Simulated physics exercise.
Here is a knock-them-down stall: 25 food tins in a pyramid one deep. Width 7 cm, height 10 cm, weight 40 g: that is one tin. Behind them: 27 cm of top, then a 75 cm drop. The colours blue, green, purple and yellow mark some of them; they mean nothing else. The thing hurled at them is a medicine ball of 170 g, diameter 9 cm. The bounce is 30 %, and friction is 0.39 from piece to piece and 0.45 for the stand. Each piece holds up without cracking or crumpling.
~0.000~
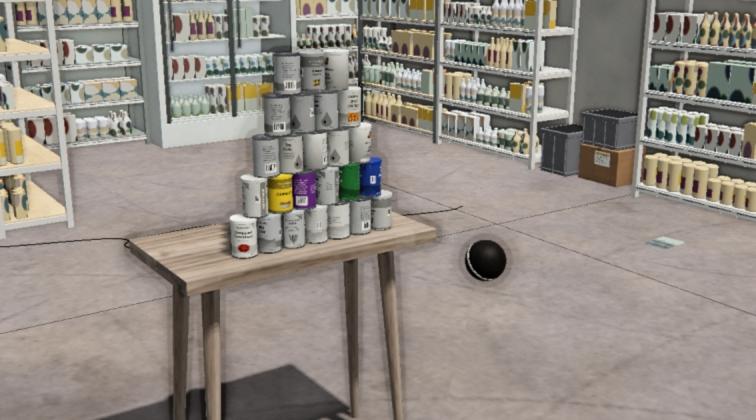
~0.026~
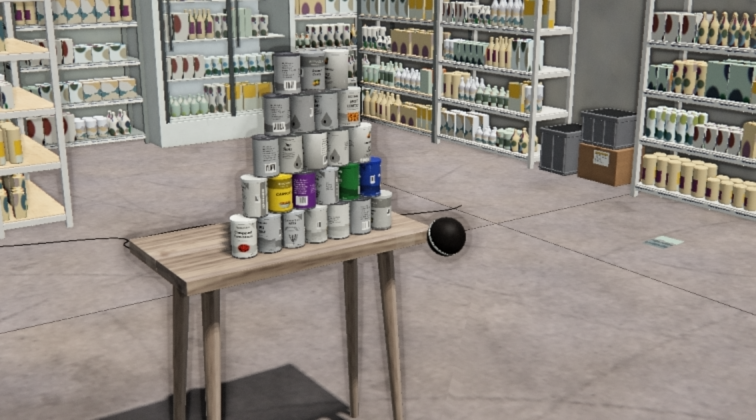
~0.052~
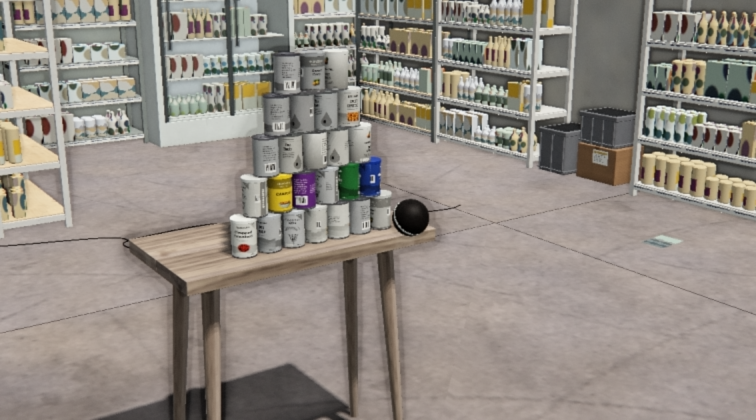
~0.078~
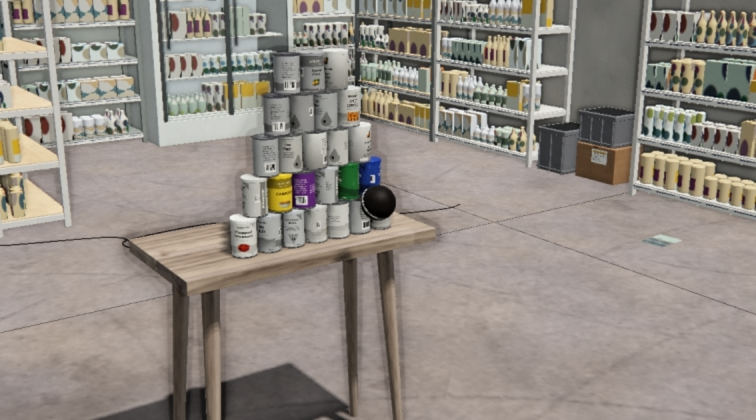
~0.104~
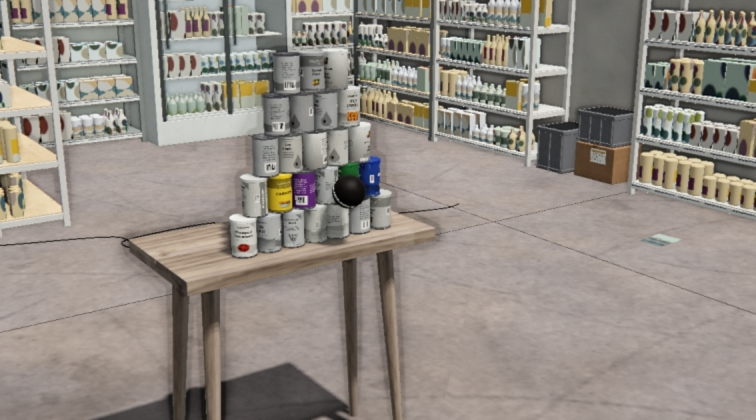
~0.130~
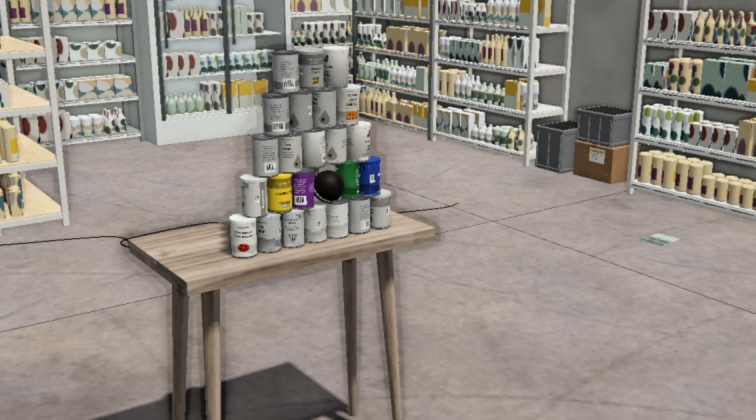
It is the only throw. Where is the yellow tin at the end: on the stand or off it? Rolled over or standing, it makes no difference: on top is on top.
It does not leave the stand.
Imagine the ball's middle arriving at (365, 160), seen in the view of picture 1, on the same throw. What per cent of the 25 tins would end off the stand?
Changed setup: 50 per cent.
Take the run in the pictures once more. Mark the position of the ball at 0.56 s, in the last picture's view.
Look close to (187, 303).
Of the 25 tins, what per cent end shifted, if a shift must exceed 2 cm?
That is 50 per cent.
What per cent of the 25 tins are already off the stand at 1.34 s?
By that time it is 25 percent.
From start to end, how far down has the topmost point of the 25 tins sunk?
About 0 cm.
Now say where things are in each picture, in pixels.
In the first picture (places mark the middle of the side facing us; the camera moves round a little), ball (486, 260) 45 cm from contact, 5.4 m/s; yellow tin (285, 194); purple tin (305, 191); green tin (354, 183); nothing disturbed.
Ball (446, 237) 31 cm from contact, 5.3 m/s; yellow tin (285, 194), in the second picture.
Ball (411, 218) 17 cm from contact, 5.3 m/s; yellow tin (285, 195), in the third picture.
Ball (379, 203) 37 mm from contact, 5.3 m/s; yellow tin (285, 194), in the fourth picture.
Ball (349, 192) after contact, 5.3 m/s; yellow tin (285, 194), in the fifth picture.
Ball (328, 186) after contact, 3.0 m/s; yellow tin (285, 194); green tin (349, 181) shifted 15 mm; blue tin (370, 179); 4 disturbed, none off the stand, in the sixth picture.
After 0.56 s, ball still moving; 2 of the 25 tins off the stand; yellow tin shifted 13 mm; blue tin leaning 68°, 7 cm lower.
After 1.34 s, ball still moving; 6 of the 25 tins off the stand; yellow tin shifted 14 mm; green tin on its side.
By the end (2.6 s), ball rolling away; 7 of the 25 tins off the stand; yellow tin shifted 14 mm; green tin on its side; blue tin on its side. As the last picture would show them, middles, yellow tin near (275, 192), green tin near (252, 240).
